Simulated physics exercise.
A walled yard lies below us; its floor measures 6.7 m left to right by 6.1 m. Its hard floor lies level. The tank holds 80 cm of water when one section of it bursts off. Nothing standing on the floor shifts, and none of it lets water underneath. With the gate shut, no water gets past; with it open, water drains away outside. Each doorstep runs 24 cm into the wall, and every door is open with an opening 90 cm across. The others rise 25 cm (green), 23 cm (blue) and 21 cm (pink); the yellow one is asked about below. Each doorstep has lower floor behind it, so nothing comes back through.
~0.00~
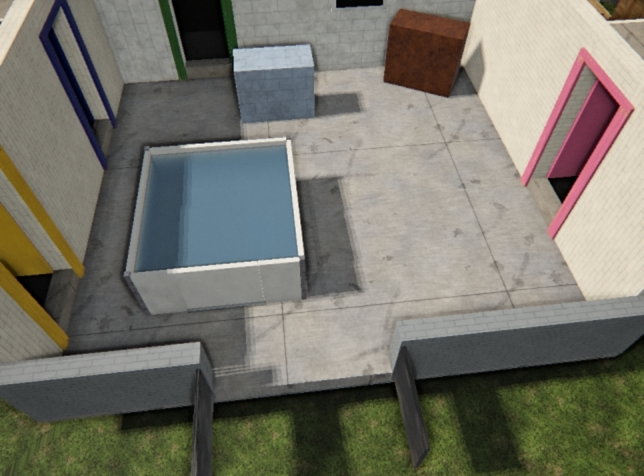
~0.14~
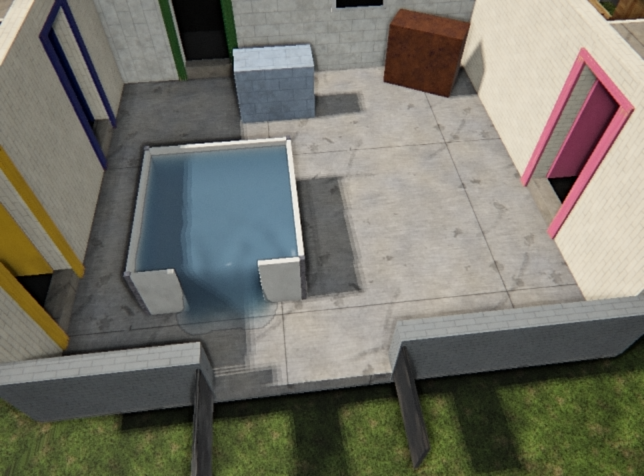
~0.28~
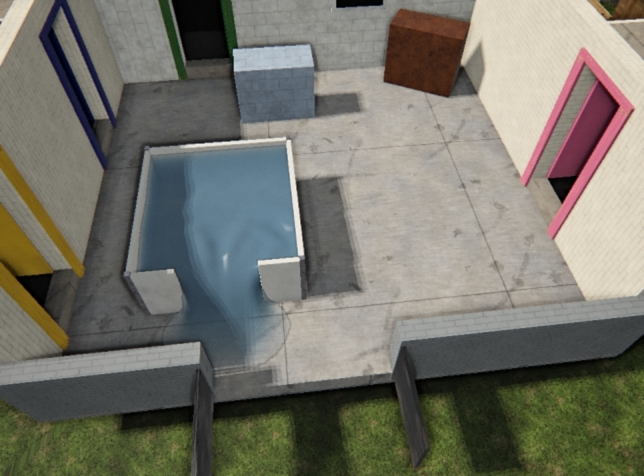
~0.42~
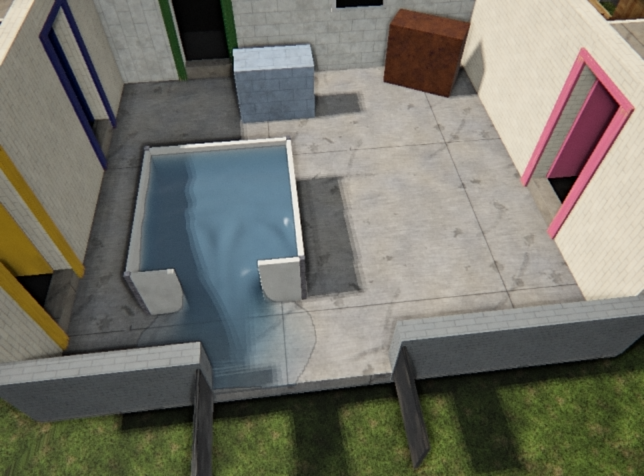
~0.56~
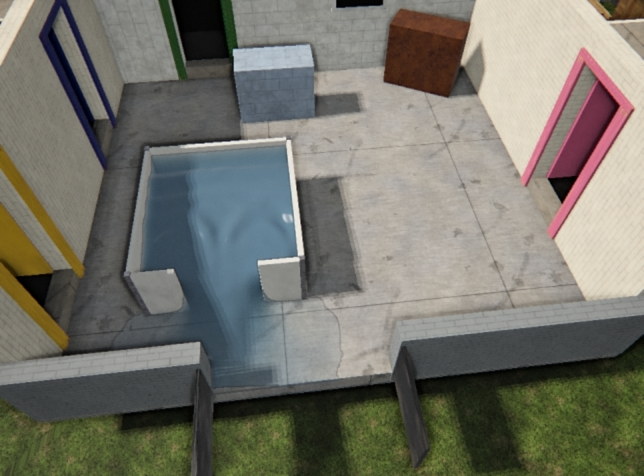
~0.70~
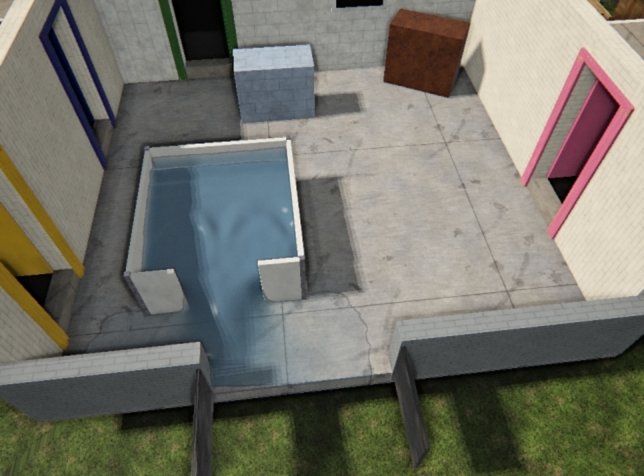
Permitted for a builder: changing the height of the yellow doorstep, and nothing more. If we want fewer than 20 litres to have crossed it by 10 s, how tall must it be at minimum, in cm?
It needs to be roughly 14 cm tall.
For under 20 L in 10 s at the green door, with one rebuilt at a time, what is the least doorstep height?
For green: Close to 6.0 cm.
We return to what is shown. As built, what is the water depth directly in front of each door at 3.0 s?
Green door 0 cm, blue door 4 cm, pink door 0 cm, yellow door 15 cm.
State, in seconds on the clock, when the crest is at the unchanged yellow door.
About 2.2 seconds.
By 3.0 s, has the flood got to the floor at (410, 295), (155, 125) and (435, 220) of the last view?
One by one: Clear, drenched, clear.
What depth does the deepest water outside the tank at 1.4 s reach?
Max depth: Near 52 cm.
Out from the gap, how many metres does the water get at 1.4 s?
It gets close to 2.6 metres out.
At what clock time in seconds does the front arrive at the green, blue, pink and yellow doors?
Green 3.6 s, blue 2.4 s, pink not in the 10 s, yellow 1.1 s.
After 1.4 s water covers 10 % of the floor, deepest (52 cm) near (196, 374); 15 cm at the yellow door, 0 litres in over its 24 cm doorstep.
After 3.0 s water covers 25 % of the floor, deepest (30 cm) near (197, 360); 15 cm at the yellow door, 0 litres in over its 24 cm doorstep.
After 10.0 s water covers 55 % of the floor, deepest (11 cm) near (196, 374); 5 cm at the yellow door, 1 litre in over its 24 cm doorstep.
At the yellow door as built, the water arrived by 1.2 s and peaked near 20 cm at 2.2 s.
With a doorstep of 12.5 cm, 27 litres would have come in within the 10 s; with 15 cm, 15 litres. So under 20 litres takes about 14 cm.
